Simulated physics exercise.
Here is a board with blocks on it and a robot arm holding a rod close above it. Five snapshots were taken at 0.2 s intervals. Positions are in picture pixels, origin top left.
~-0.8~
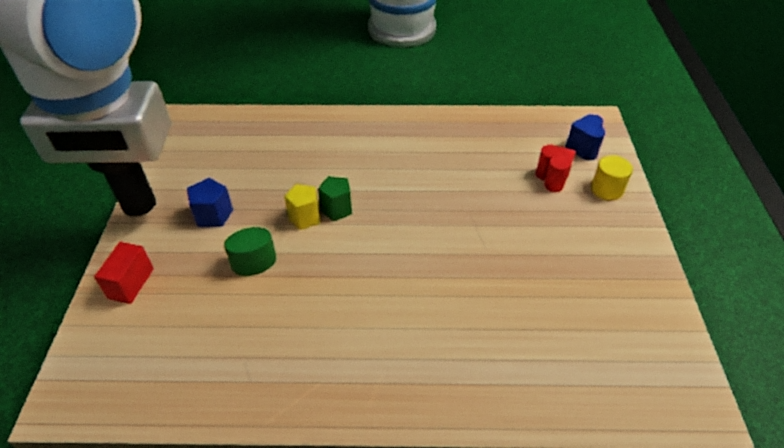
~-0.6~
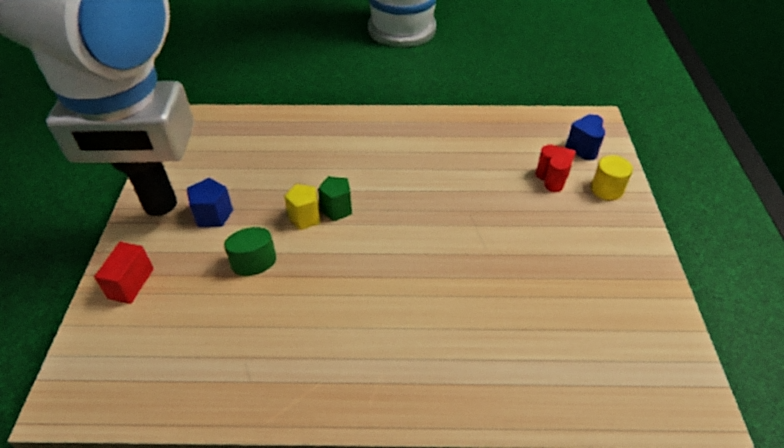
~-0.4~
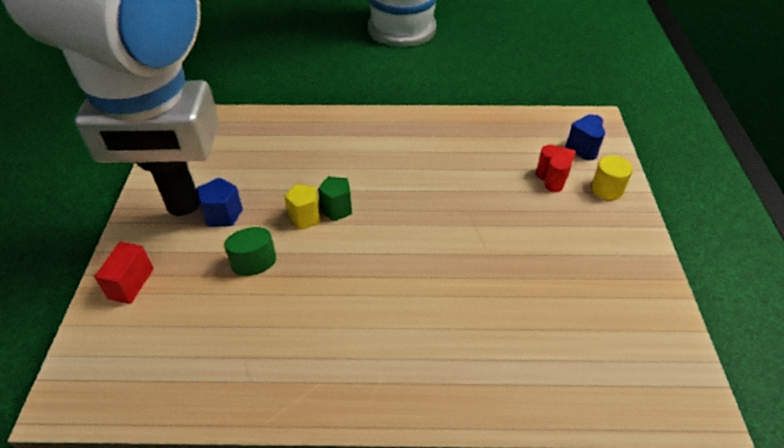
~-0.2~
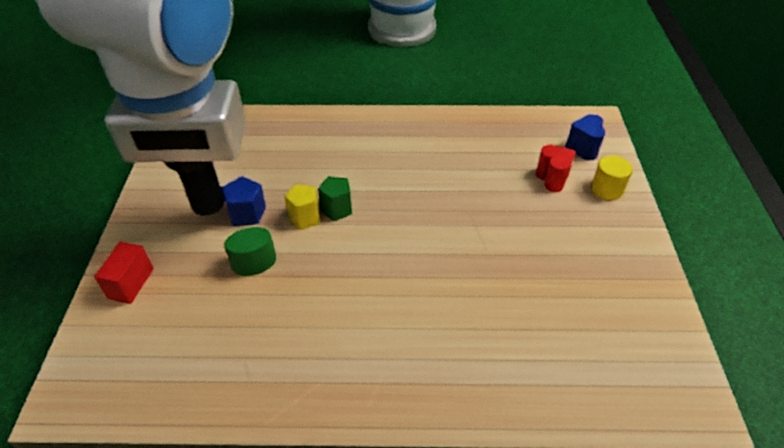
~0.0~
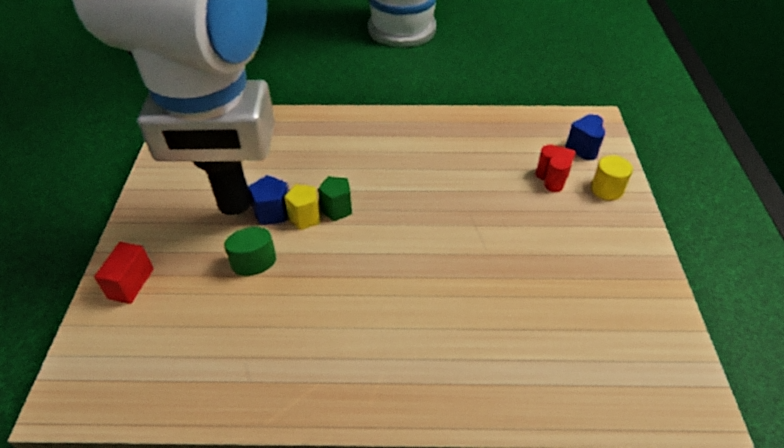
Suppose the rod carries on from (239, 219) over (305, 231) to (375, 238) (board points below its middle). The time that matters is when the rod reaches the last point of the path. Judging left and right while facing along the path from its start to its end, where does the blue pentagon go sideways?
Left.
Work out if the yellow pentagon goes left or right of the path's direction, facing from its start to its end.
It's pushed left.
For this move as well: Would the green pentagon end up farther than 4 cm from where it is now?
I expect so.
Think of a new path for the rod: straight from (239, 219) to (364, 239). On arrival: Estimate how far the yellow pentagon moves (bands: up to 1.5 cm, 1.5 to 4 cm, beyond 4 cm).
The yellow pentagon ends up quite far away, over 4 cm.
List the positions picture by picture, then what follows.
Rod tip (139, 205); block tops, green oval block (247, 239); blue pentagon (205, 191); yellow pentagon (301, 194); green pentagon (335, 186), in the first picture.
Rod (161, 205); blocks unchanged, in the second picture.
Rod (183, 204); blue pentagon (215, 191), in the third picture.
Rod (208, 204); blue pentagon (240, 189), in the fourth picture.
Rod (235, 204); green oval block (247, 239); blue pentagon (267, 188); yellow pentagon (301, 194); green pentagon (335, 186), in the fifth picture.
The first path, step by step. One third of the way, rod (280, 212); blue pentagon (311, 191); yellow pentagon (342, 192), turned 30° anticlockwise; green pentagon (369, 180).
Two thirds of the way, rod (326, 219); blue pentagon (353, 193), turned 30° anticlockwise; yellow pentagon (383, 185), turned 50° anticlockwise; green pentagon (402, 170).
At the end, rod (374, 223); green oval block in place; blue pentagon (382, 190), turned 45° anticlockwise; yellow pentagon (408, 177), turned 65° anticlockwise; green pentagon (418, 159), turned 30° anticlockwise.
